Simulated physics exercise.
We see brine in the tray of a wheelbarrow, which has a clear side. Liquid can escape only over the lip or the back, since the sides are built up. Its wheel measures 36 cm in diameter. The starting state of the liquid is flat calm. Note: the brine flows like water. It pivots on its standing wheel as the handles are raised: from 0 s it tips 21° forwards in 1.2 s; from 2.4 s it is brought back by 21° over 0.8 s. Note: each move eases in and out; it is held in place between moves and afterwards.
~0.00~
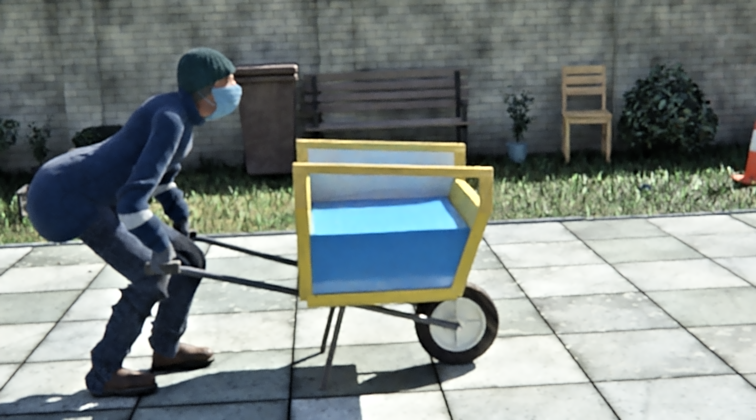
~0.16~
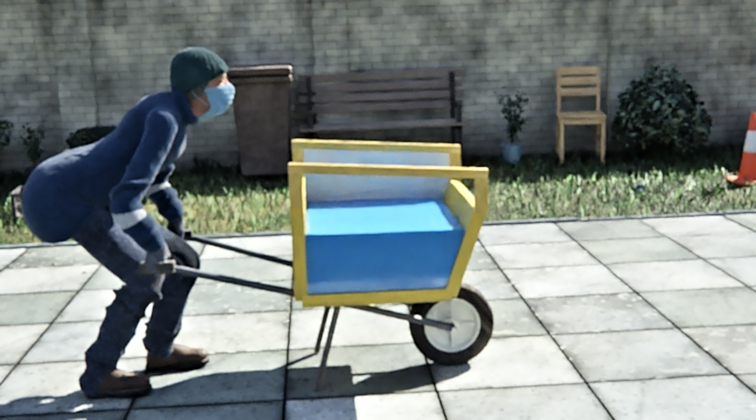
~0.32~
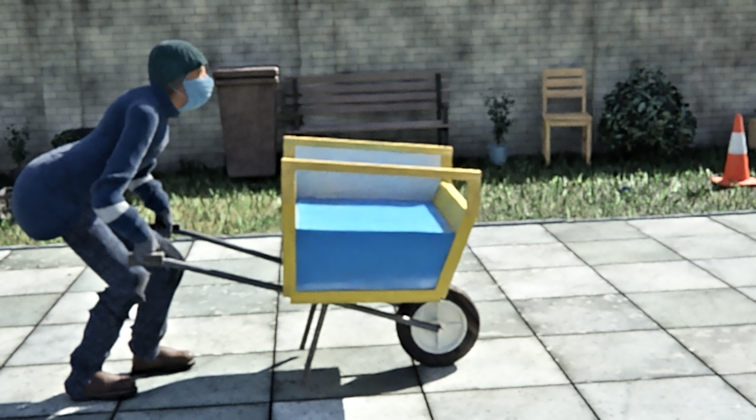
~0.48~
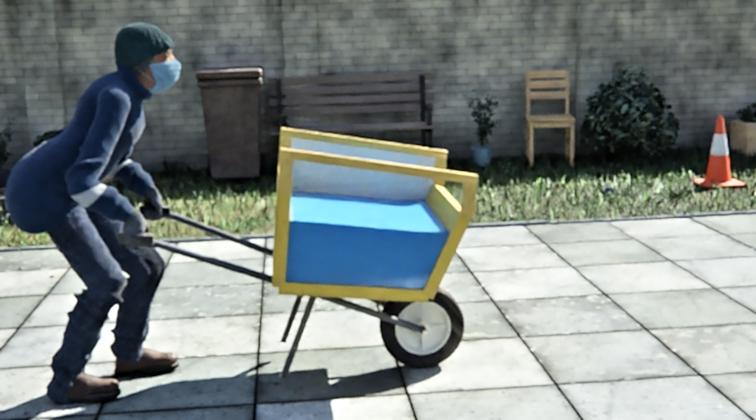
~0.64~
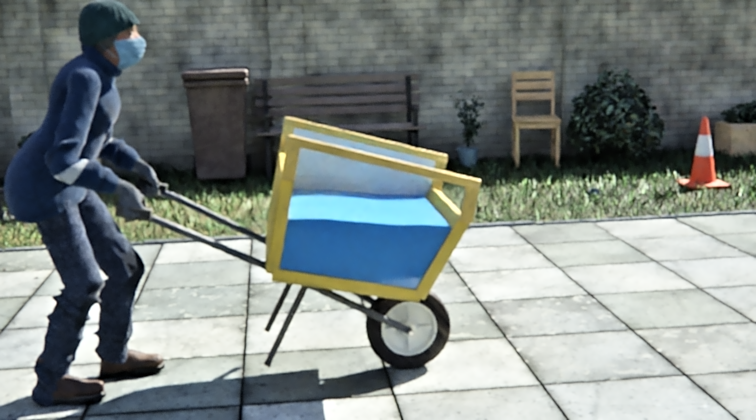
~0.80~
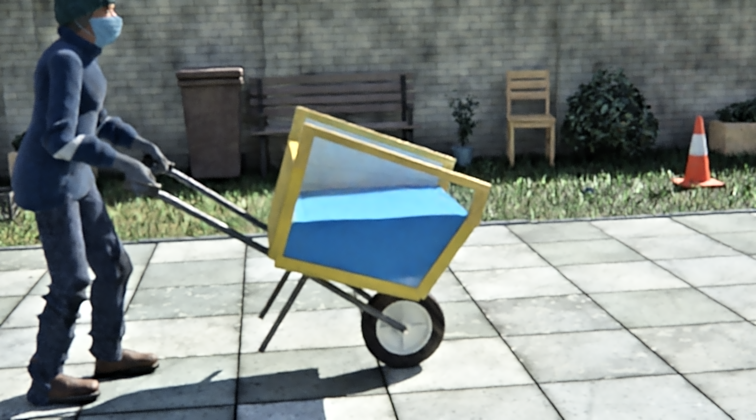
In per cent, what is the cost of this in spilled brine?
27 %.
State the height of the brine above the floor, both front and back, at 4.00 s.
I'd put it at about 22 cm in front and about 10 cm behind.
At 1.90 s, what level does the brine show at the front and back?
Front: 24 cm; back: 10 cm.
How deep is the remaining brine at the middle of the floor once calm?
14 cm.
After 1.90 s the barrow is at 21° forwards, the surface stands 23 cm on the front, 10 cm on the back; the loss stands at 20 per cent, over the front.
After 2.95 s the barrow is at 3° forwards, the surface stands 22 cm on the front, 11 cm on the back; the loss stands at 25 per cent, over the front.
After 4.00 s the surface stands 22 cm on the front, 10 cm on the back; the loss stands at 27 per cent, over the front.
After 6.09 s the loss stands at 27 per cent, over the front, 24 of 88 litres.
